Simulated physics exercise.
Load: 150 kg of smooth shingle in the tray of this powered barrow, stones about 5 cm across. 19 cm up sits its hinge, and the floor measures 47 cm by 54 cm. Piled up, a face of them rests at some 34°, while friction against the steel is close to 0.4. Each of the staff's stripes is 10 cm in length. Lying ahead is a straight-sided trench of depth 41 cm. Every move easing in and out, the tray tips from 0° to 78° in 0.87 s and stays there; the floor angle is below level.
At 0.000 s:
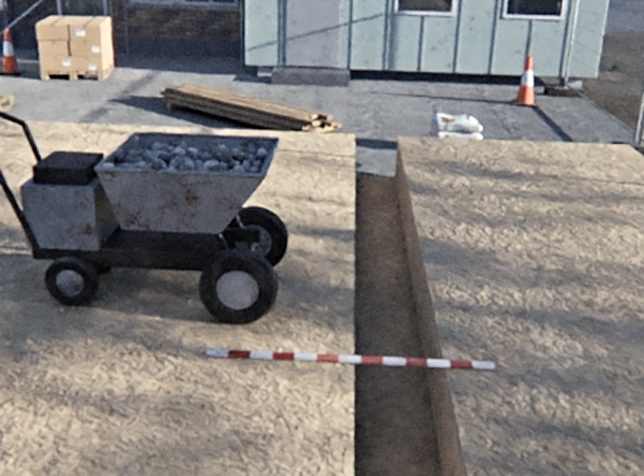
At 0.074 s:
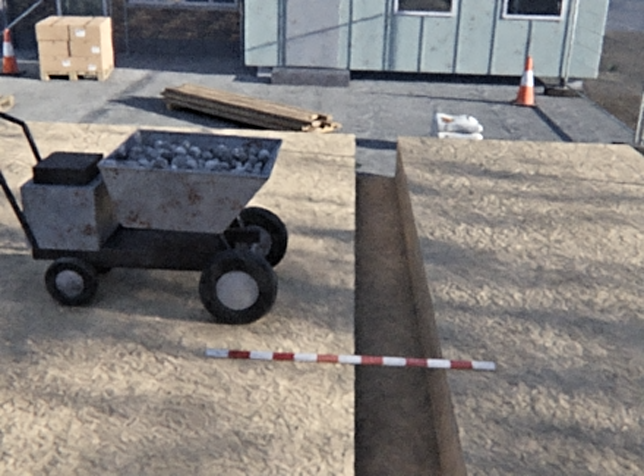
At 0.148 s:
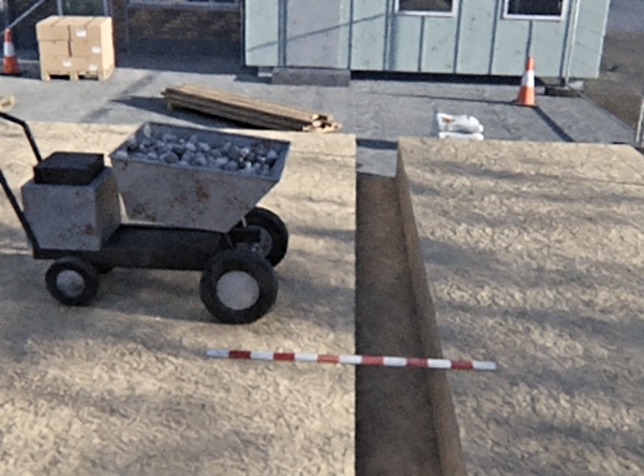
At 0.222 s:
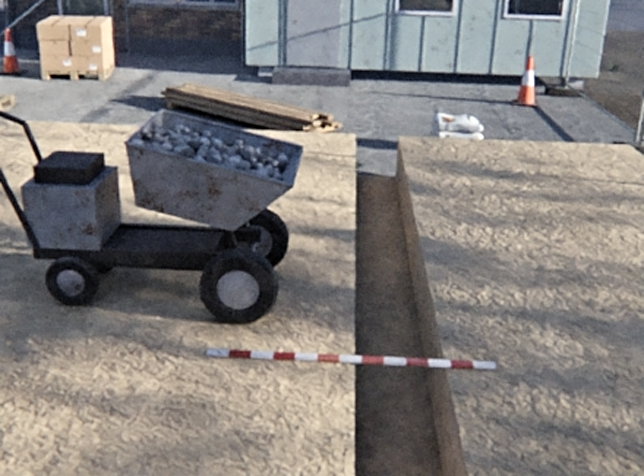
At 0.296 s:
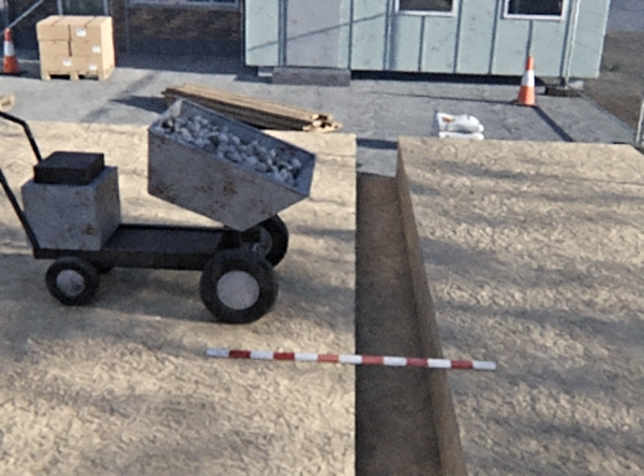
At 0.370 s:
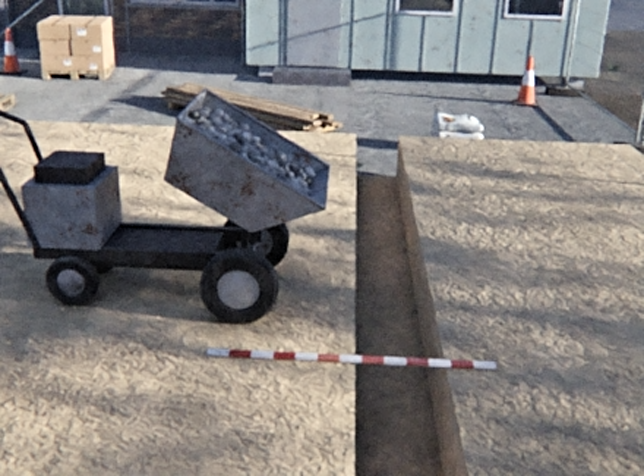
A small grey metal cart with black wheels and a stone-filled tray stands at left on sandy, sunlit ground beside a narrow trench, seen from above by a still camera. A red-and-white striped staff crosses the trench in front, with boxes, planks, orange cones and a pale green building behind. The tray tilts steadily steeper toward the right, carrying its grey stones, while the cart stays put.
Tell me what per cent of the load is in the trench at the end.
Some 90 per cent.
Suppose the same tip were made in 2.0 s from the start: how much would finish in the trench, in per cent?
100 %.
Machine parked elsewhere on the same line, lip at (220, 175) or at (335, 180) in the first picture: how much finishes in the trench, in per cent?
Around 90% for the first place and 20% for the second.
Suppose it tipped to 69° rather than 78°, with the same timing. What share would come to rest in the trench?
Then close to 85 per cent.
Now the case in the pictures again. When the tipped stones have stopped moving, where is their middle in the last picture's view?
Their centre sits close to (400, 354).
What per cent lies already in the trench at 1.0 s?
Close to 55 per cent at that time.
After 0.6 s the floor is at 66°; 100 % in the tray; the foremost stones are at (363, 245).
After 1.0 s the floor is at 78°; 43 % in the tray, 53 % in the trench, 4 % past the trench; the foremost stones are at (460, 307).
After 1.3 s the floor is at 78°; 7 % in the tray, 83 % in the trench, 10 % past the trench; the foremost stones are at (557, 302).
After 3.3 s the floor is at 78°; 0 % in the tray, 90 % in the trench, 10 % past the trench; the foremost stones are at (642, 300).
